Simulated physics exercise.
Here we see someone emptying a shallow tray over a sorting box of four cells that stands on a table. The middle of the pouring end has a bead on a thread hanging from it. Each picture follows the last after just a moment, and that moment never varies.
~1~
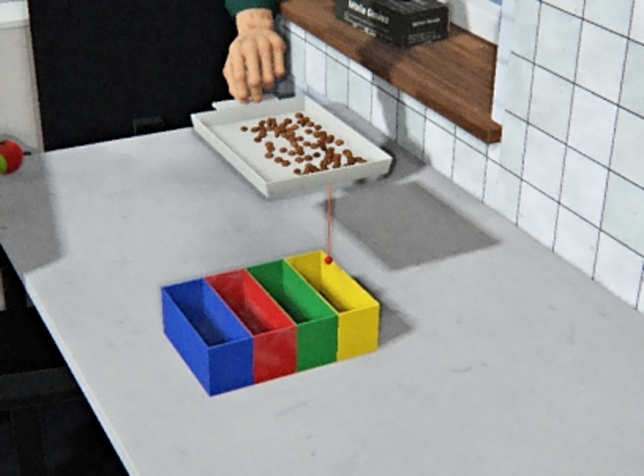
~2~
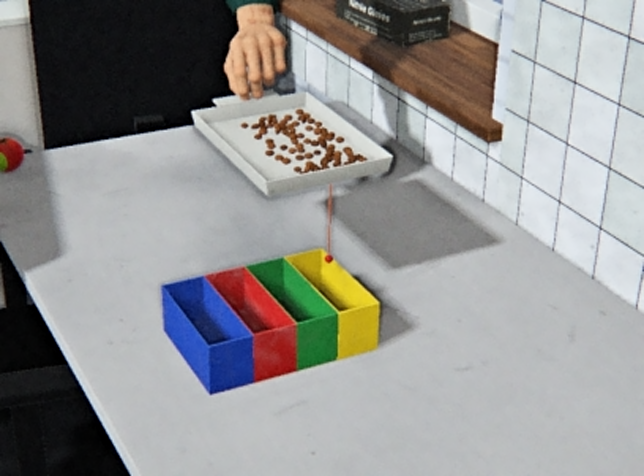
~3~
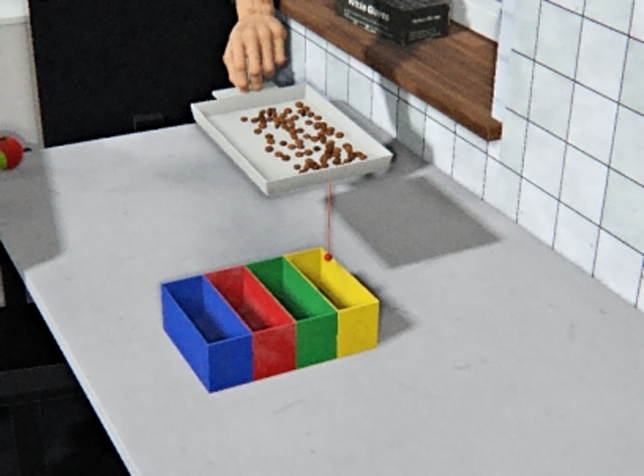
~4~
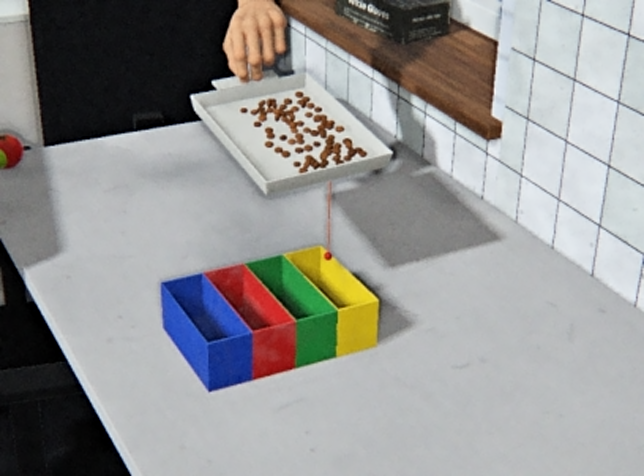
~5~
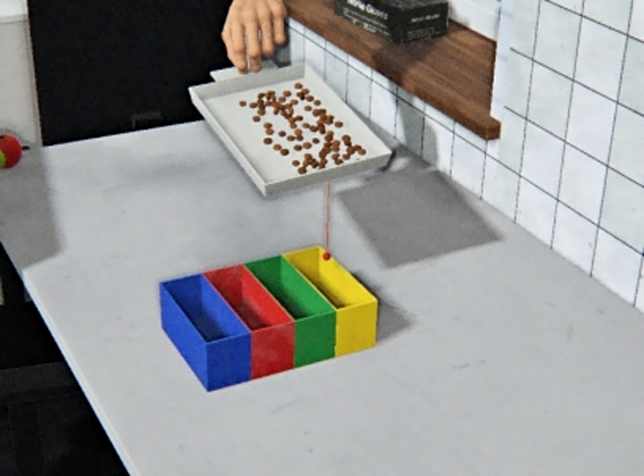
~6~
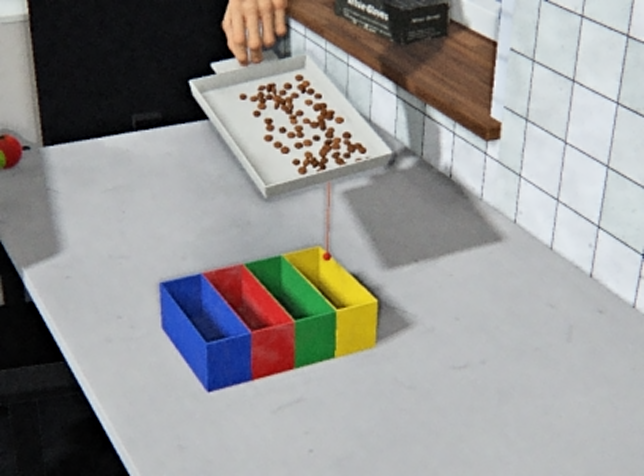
A hand gradually tilting a shallow white tray of brown kibble above a box with blue, red, green and yellow cells.
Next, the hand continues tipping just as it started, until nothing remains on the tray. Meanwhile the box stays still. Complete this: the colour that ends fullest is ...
The fullest is green.
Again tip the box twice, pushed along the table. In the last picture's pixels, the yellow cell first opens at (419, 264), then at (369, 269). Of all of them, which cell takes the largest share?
Well, the first time it's blue, and the second time it's that red cell.
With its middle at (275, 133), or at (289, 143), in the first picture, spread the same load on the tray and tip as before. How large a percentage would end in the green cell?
Around 70 in a hundred the first time, around 70 in a hundred the second.
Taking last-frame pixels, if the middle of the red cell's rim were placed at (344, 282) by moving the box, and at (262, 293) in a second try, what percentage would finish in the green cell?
0% for the first placement, 50% for the second.
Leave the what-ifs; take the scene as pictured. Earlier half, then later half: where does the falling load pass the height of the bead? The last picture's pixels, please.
Earlier half at (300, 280), later half at (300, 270).
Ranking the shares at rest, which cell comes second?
That is that yellow cell.
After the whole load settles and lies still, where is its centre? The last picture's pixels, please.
I'd mark it at roughly (303, 336).
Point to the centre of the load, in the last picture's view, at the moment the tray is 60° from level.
Roughly at (304, 175).
Just after the last frame, tray tipped steeply; almost all on the tray; just a few falling or outside the box.
A moment on, tray tipped right over; roughly two thirds on the tray; roughly a quarter in the green cell; about a tenth in the red cell; about a tenth in the yellow cell; about a tenth falling or outside the box.
Further on, tray tipped past a quarter turn; roughly two thirds in the green cell; roughly a quarter in the yellow cell; about a tenth in the red cell; just a few falling or outside the box.
When it is over, tray tipped past a quarter turn; roughly two thirds in the green cell; roughly a quarter in the yellow cell; about a tenth in the red cell; not one in the blue cell; just a few outside the box.
